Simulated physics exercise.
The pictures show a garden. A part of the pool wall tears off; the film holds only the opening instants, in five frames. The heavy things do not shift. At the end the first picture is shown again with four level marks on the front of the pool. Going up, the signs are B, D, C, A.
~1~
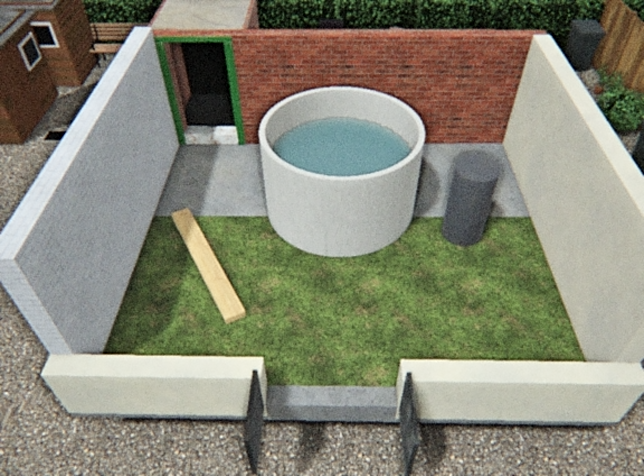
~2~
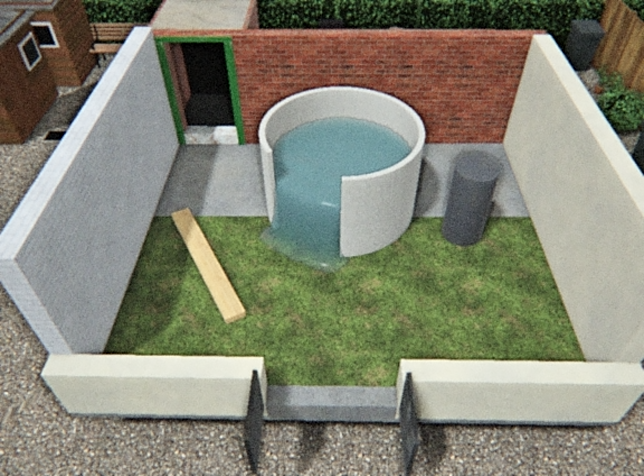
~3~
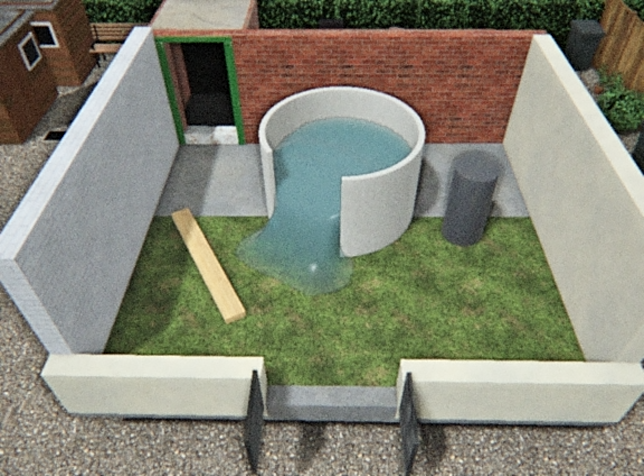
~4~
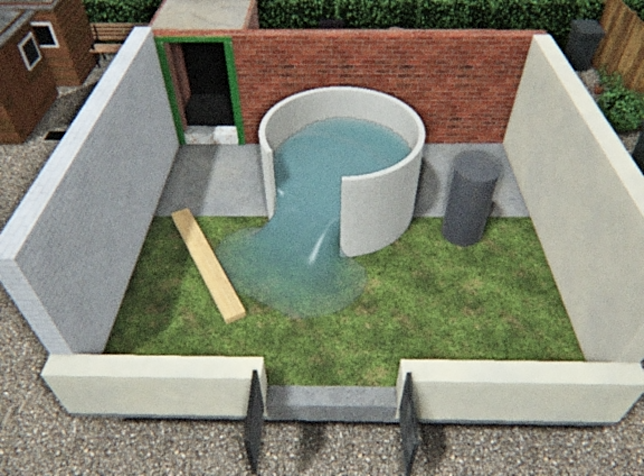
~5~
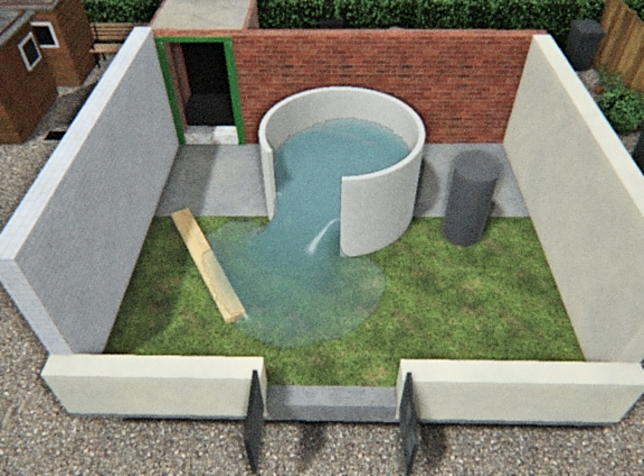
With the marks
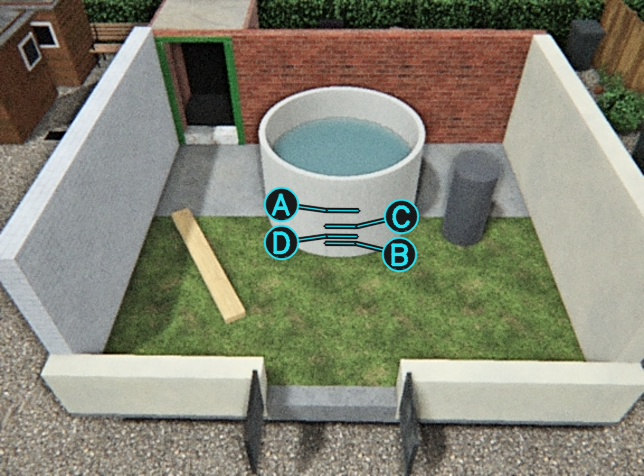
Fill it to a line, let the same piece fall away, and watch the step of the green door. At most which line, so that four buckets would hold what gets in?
A.
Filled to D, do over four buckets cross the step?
No.
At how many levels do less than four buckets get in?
All of the four.
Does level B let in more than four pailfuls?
No, that is safe.
In cyan, A at (341, 210); B at (341, 243); C at (341, 226); D at (341, 236); from the bottom up B, D, C, A.
Choosing A, a splash gets over, under a bucket.
Choosing B, nothing gets over.
Choosing C, nothing gets over.
Choosing D, nothing gets over.
